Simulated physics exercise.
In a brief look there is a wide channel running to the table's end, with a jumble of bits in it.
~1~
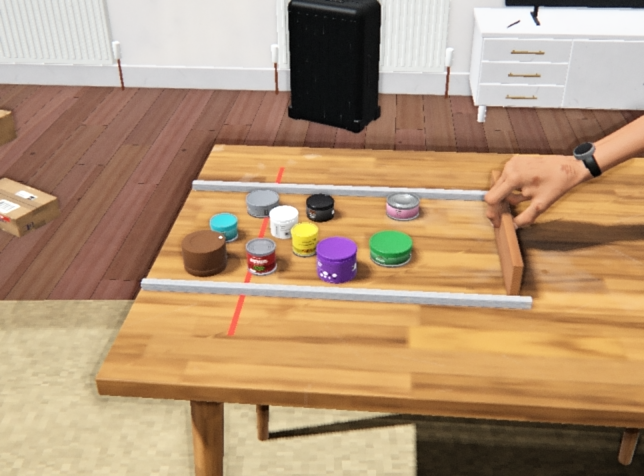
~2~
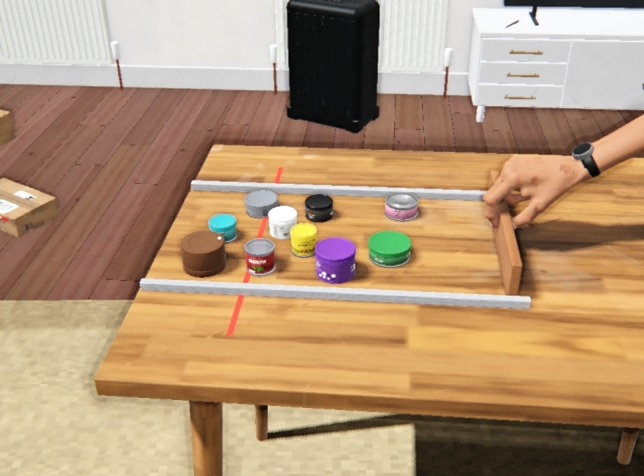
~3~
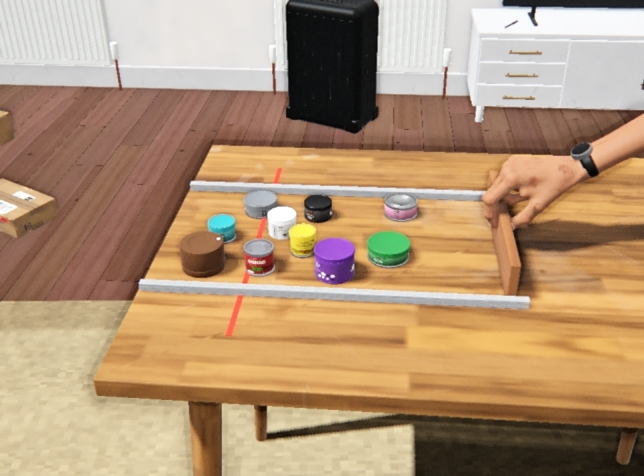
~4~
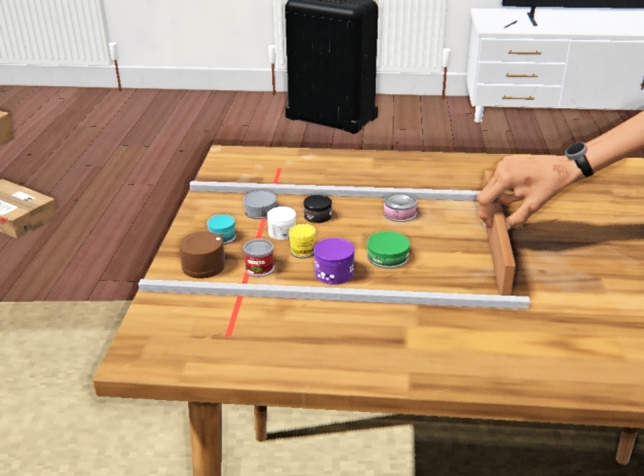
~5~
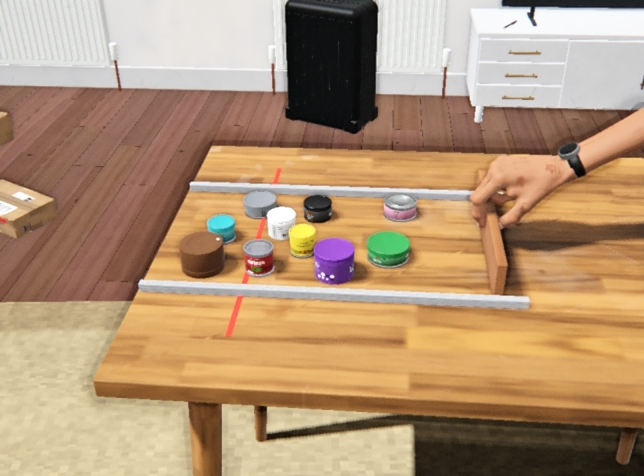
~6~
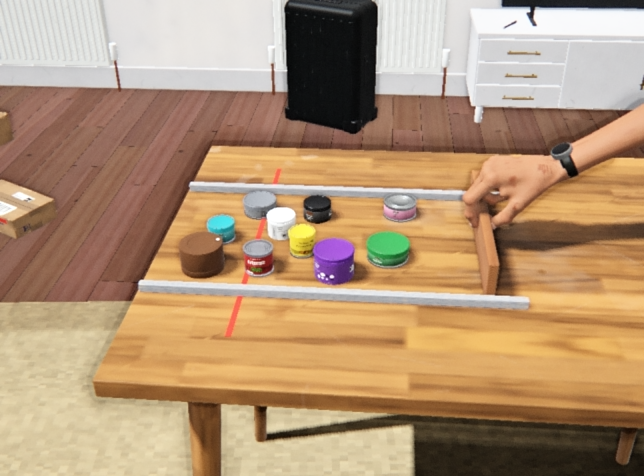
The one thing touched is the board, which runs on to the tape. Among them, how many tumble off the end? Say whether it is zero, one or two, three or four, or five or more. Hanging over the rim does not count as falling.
I expect that zero fall off.
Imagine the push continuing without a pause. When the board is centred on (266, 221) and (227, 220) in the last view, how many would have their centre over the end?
Past the end: 0 and 1.
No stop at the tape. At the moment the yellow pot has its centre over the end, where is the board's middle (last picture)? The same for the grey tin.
I reckon its middle sits around (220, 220) and then around (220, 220).
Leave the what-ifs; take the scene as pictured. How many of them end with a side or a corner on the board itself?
It touches 3.
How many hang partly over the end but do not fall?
The figure is 1.
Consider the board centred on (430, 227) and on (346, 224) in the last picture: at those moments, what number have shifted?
First 0 and then 5.
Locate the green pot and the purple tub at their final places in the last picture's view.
The green pot at (234, 242), the purple tub at (228, 259).
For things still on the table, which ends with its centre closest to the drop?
The brown lid.
Soon after, none off yet; brown lid at rest near (202, 255); turquoise tin at rest near (222, 230); grey tin at rest near (260, 205).
Then, none off yet; brown lid at rest near (201, 255); turquoise tin at rest near (222, 230); grey tin moved a little near (243, 203).
At rest, the number that fall off is zero.
